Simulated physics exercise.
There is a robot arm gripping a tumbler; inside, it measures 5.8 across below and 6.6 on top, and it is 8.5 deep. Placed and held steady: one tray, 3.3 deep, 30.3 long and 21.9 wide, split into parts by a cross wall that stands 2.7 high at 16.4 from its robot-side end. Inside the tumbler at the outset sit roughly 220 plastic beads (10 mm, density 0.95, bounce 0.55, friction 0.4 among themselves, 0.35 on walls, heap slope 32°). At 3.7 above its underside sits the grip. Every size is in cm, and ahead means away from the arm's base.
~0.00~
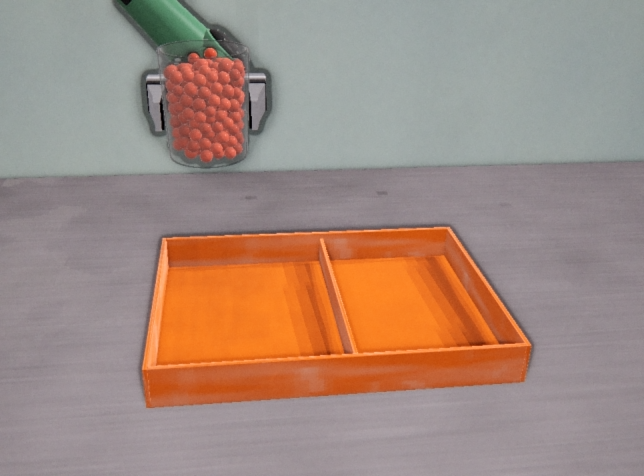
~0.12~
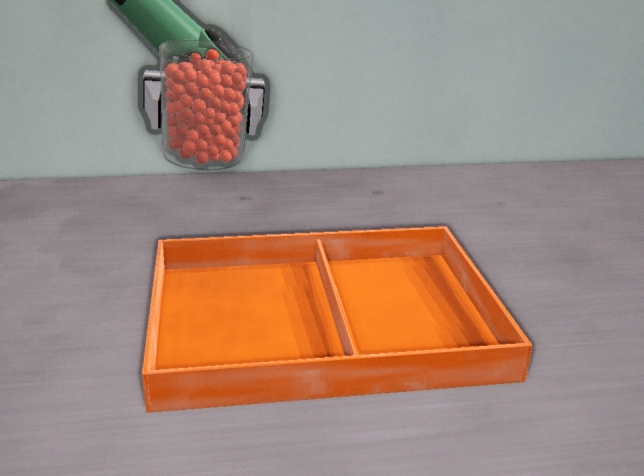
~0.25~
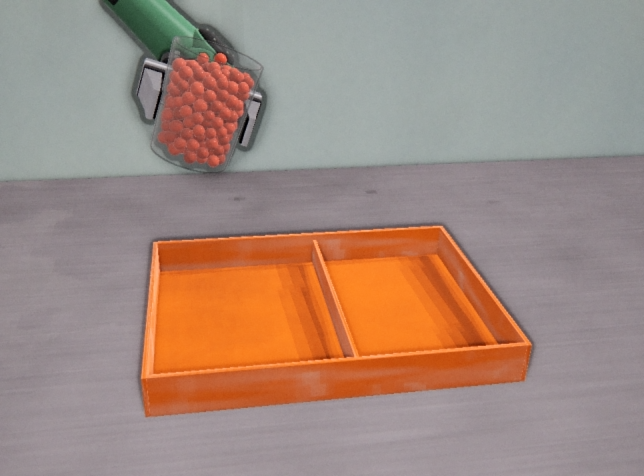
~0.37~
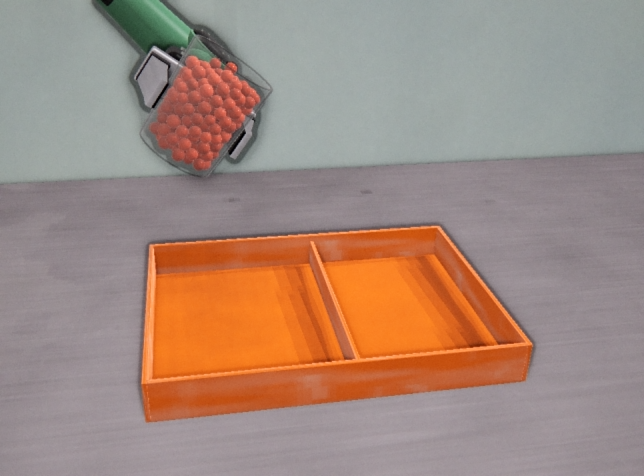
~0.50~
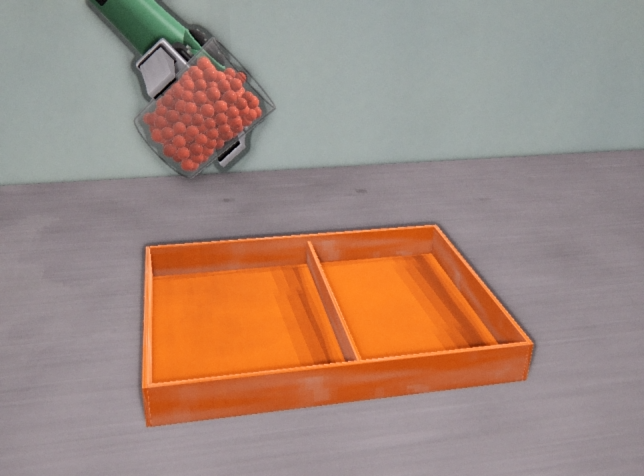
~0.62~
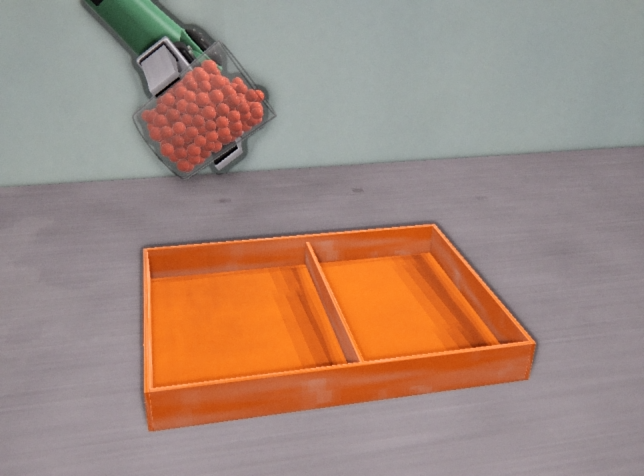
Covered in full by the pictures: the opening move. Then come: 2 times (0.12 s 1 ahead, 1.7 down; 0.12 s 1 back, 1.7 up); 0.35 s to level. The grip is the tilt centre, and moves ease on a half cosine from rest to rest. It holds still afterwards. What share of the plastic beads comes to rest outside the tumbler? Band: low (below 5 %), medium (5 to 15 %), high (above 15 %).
Low.
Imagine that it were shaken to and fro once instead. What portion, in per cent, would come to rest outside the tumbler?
0 per cent or so.
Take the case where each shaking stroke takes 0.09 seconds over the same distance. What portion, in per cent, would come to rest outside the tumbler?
In that case around 0 per cent.
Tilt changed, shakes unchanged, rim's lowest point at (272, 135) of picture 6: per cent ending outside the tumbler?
Roughly 10 per cent.
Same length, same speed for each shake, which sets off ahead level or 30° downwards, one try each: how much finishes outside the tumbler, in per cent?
Near 5 and 0 percent respectively.
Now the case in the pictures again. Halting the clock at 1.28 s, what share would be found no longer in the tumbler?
Some 0 per cent.
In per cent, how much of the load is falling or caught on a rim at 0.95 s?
Roughly 0 percent.
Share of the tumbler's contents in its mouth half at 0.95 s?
50 %.
By 0.95 s, tilted 54° forward, highest piece 23 above the table; 219 in the tumbler.
By 1.28 s, tilted 25° forward, highest piece 24 above the table; 219 in the tumbler.
By 1.65 s, level, highest piece 25 above the table; 219 in the tumbler.
By 2.70 s, level, highest piece 25 above the table; 219 in the tumbler.
Final count, 219 in the tumbler. That is 0 % outside the tumbler.
